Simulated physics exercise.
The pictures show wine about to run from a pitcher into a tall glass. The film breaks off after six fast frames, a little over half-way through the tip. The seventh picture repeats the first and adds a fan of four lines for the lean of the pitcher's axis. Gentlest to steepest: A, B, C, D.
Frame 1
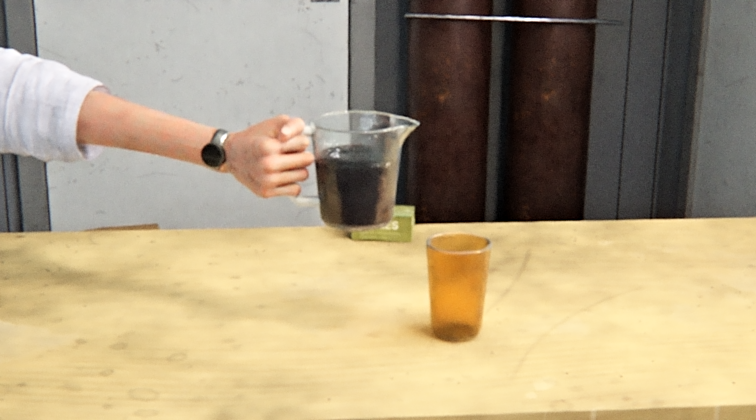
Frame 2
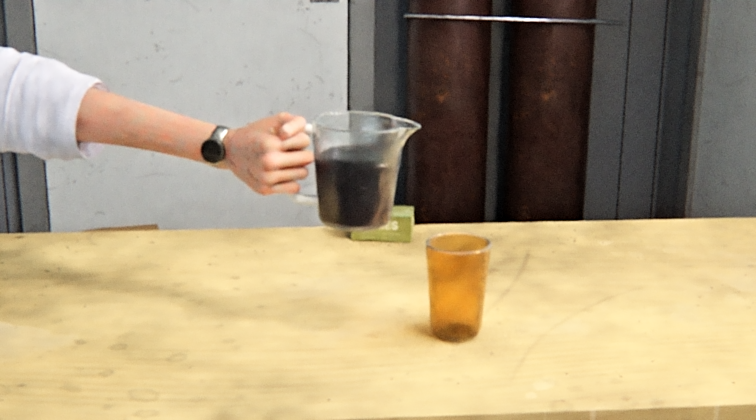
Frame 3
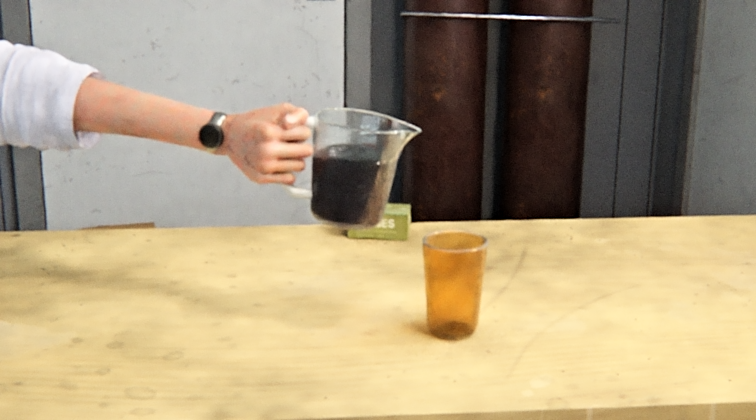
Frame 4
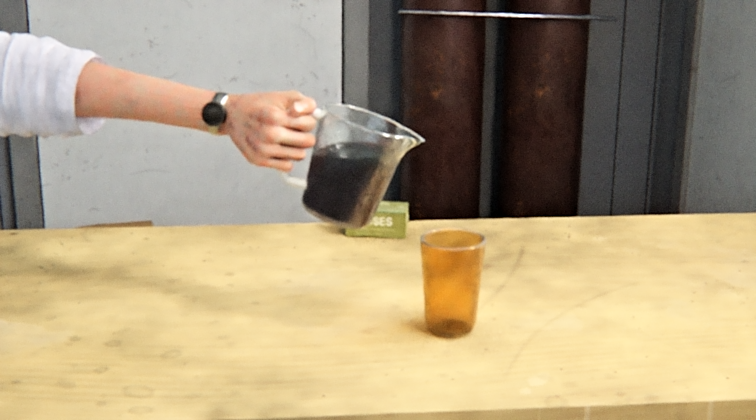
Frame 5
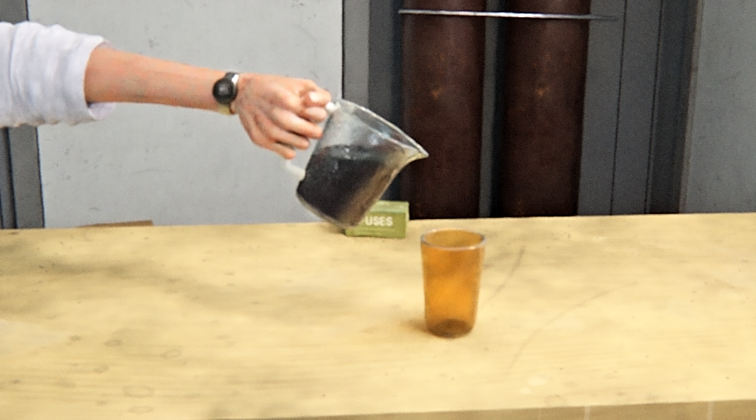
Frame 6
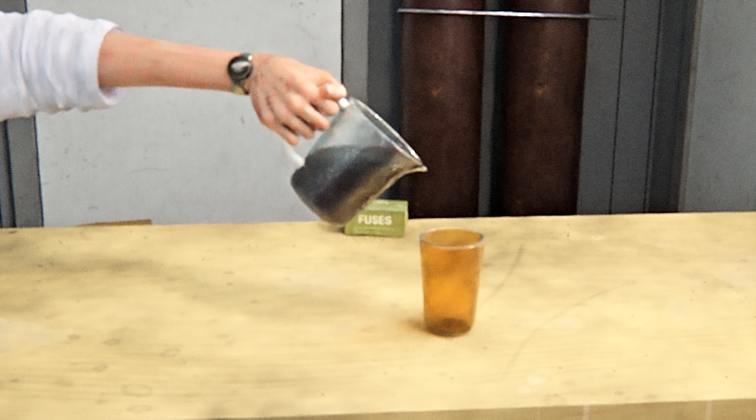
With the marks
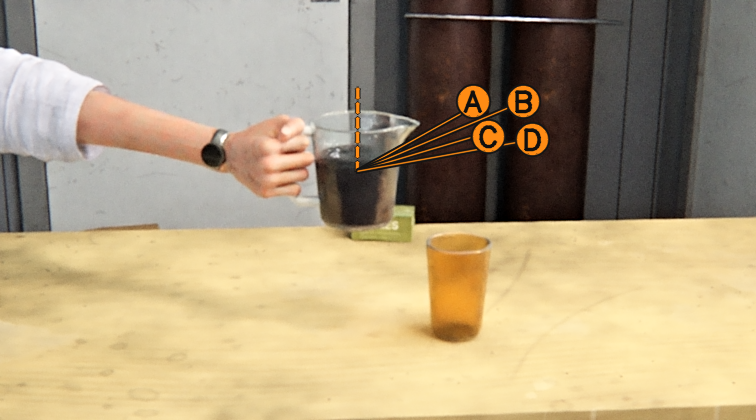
A hand with a dark watch and pale sleeve, reaching from the left, holds a clear pitcher of dark wine above a pale wooden table, seen from the front. A tall amber glass stands right of centre, with a green fuses box behind and brown cylinders against grey panels. The hand tilts the pitcher steadily rightward, its lip lowering, while the view shifts very slightly.
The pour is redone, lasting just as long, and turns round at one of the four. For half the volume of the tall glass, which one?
A.
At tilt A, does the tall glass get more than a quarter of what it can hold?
Yes, clearly.
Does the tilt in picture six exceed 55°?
No, it does not.
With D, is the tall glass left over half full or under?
Over.
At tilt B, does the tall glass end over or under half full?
Over.
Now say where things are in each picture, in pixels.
In the first frame, upright, lip at (418, 123); rim of the tall glass round (459, 242); nothing has left yet.
In the second frame, tipped about 2°, lip at (419, 126); nothing has left yet.
In the third frame, tipped about 8°, lip at (420, 130); nothing has left yet.
In the fourth frame, tipped about 18°, lip at (423, 140); nothing has left yet.
In the fifth frame, tipped about 30°, lip at (427, 154); nothing has left yet.
In the sixth frame, tipped about 42°, lip at (426, 169); nothing has left yet.
In orange, A at (460, 113); B at (507, 108); C at (470, 137); D at (516, 142).
With A, the tall glass ends with about 49 % of what it can hold.
With B, the tall glass ends with about 69 % of what it can hold.
With C, the tall glass ends with about 85 % of what it can hold.
With D, the tall glass ends with about 94 % of what it can hold; 7 % of the wine is spilt.
